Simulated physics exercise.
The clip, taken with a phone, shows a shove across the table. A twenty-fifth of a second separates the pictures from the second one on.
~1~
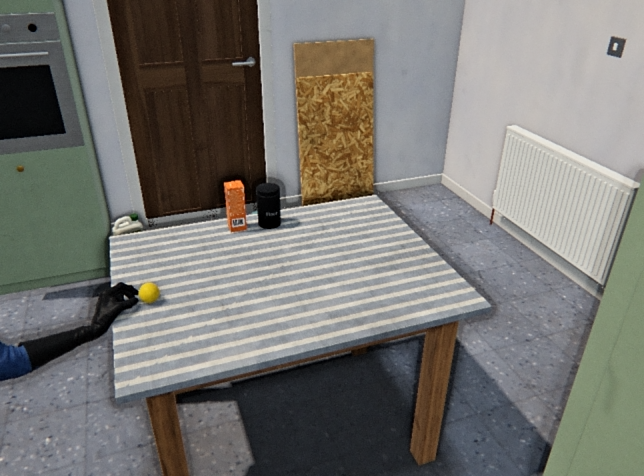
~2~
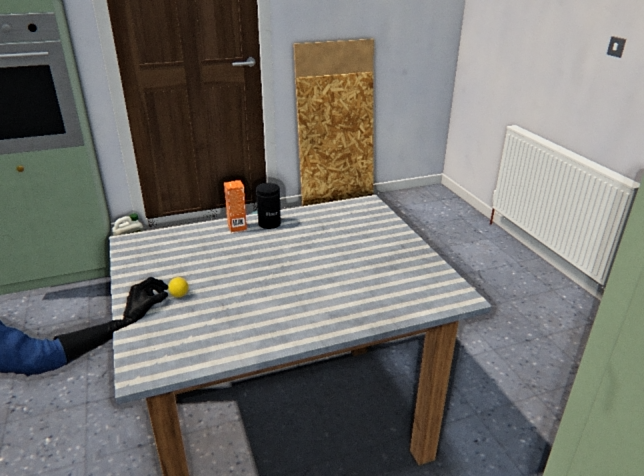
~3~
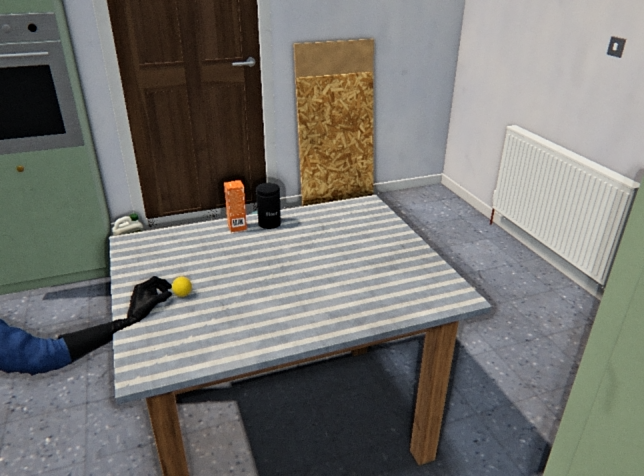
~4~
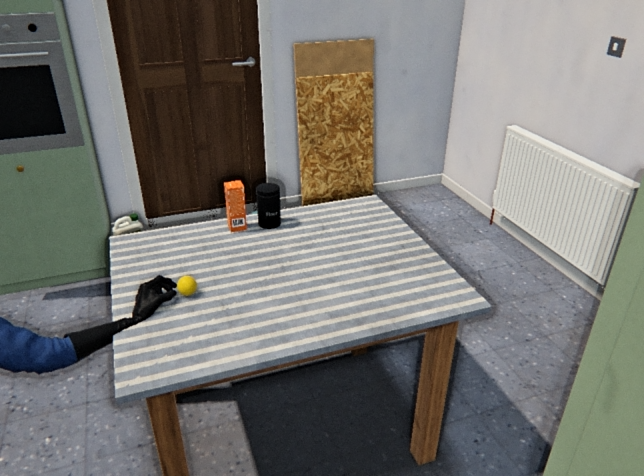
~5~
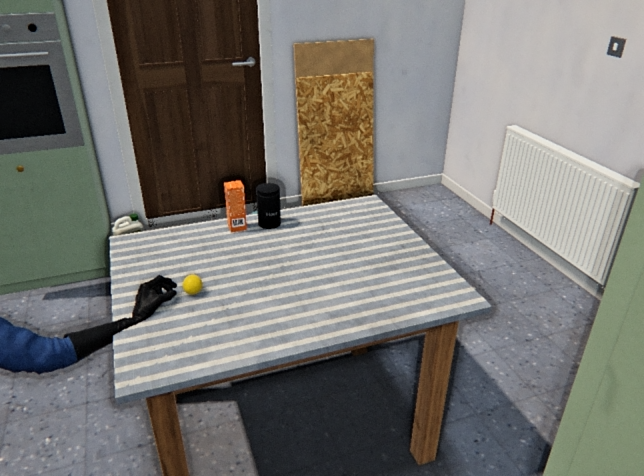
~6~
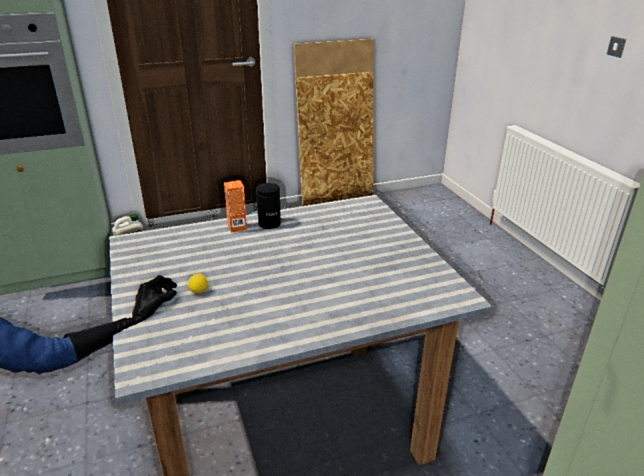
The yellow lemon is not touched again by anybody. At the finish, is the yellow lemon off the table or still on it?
Still on it.
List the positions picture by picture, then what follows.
In the first picture, under the hand; yellow lemon (149, 293).
In the second picture, under the hand; yellow lemon (179, 288).
In the third picture, under the hand; yellow lemon (182, 287).
In the fourth picture, yellow lemon (187, 286).
In the fifth picture, yellow lemon (193, 285) moved a little.
In the sixth picture, yellow lemon (198, 284) moved a little.
Then, 0.20 s later than the last frame, yellow lemon moved well along near (222, 279).
Then, 0.50 s later than the last frame, yellow lemon moved well along near (250, 274).
Then, 0.90 s later than the last frame, yellow lemon moved well along near (274, 269).
When it is over, moved from the start, yellow lemon. End places, in pixels of the last picture, yellow lemon near (282, 268).
